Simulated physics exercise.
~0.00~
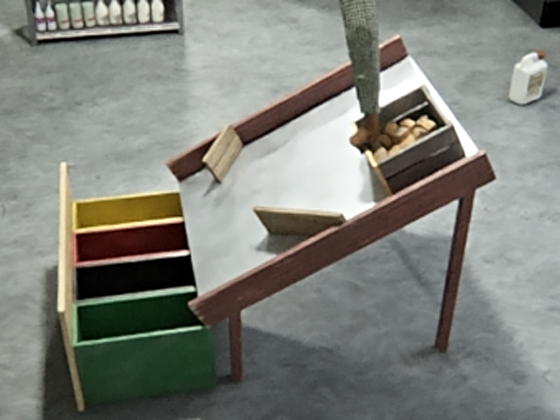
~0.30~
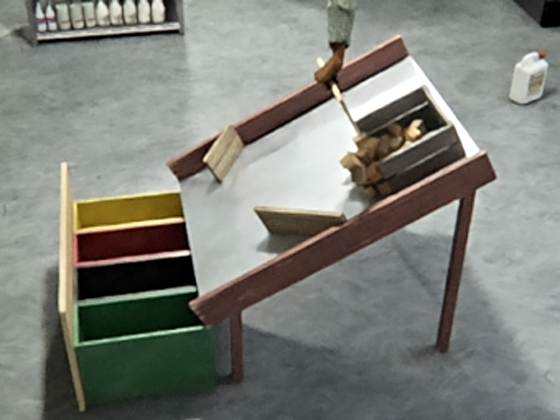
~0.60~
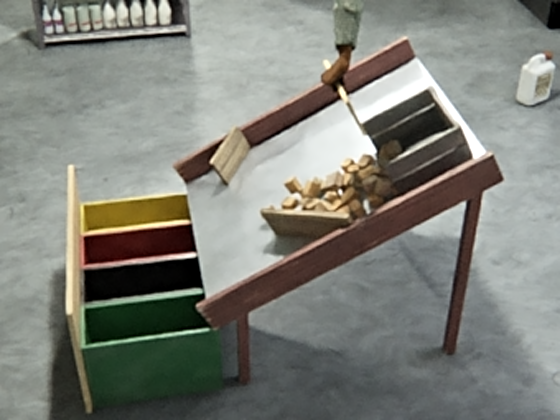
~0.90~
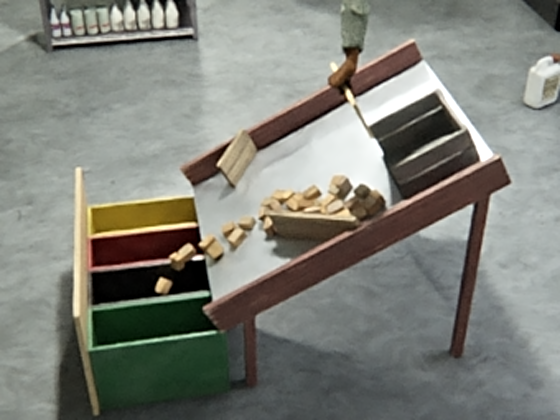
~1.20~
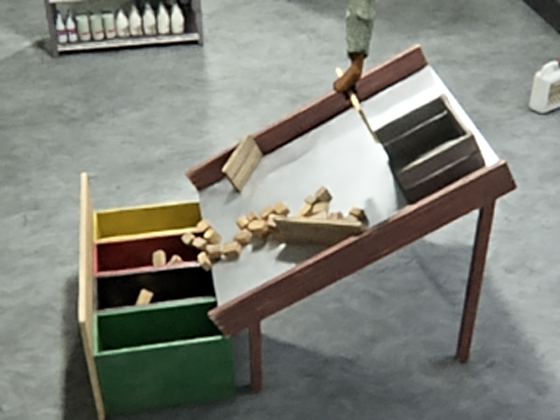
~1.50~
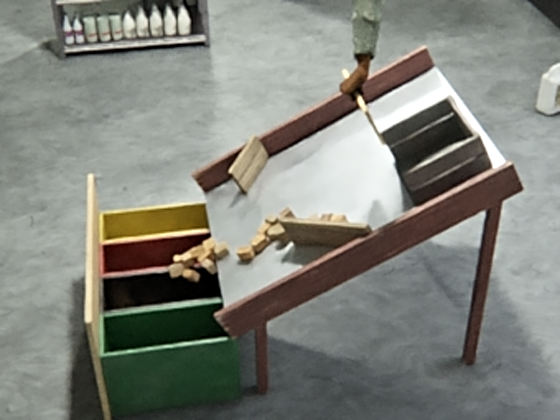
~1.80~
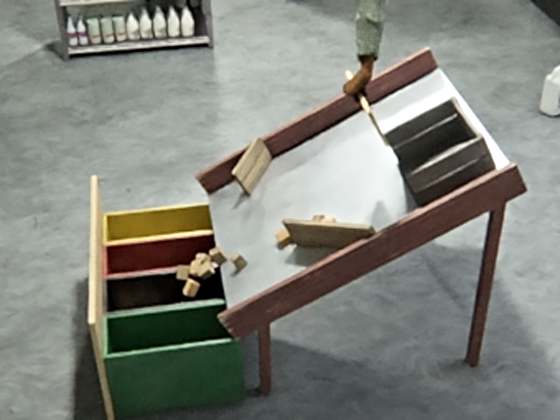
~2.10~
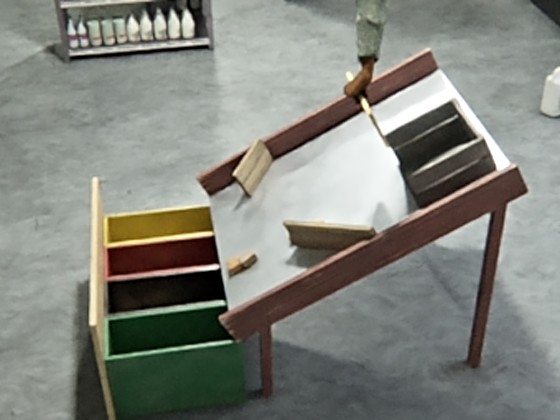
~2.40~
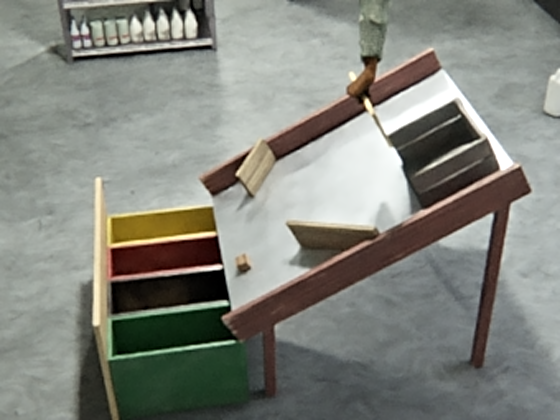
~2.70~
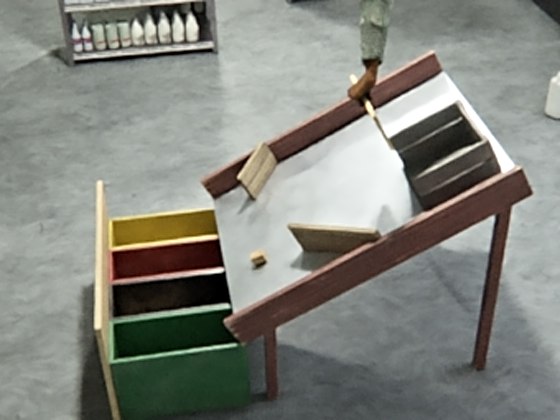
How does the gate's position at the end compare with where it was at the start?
At the start the gate was down at the open side of the grey pen, against the wood pieces. By the end it was held farther up, clear of the opening and near the table's far rail.
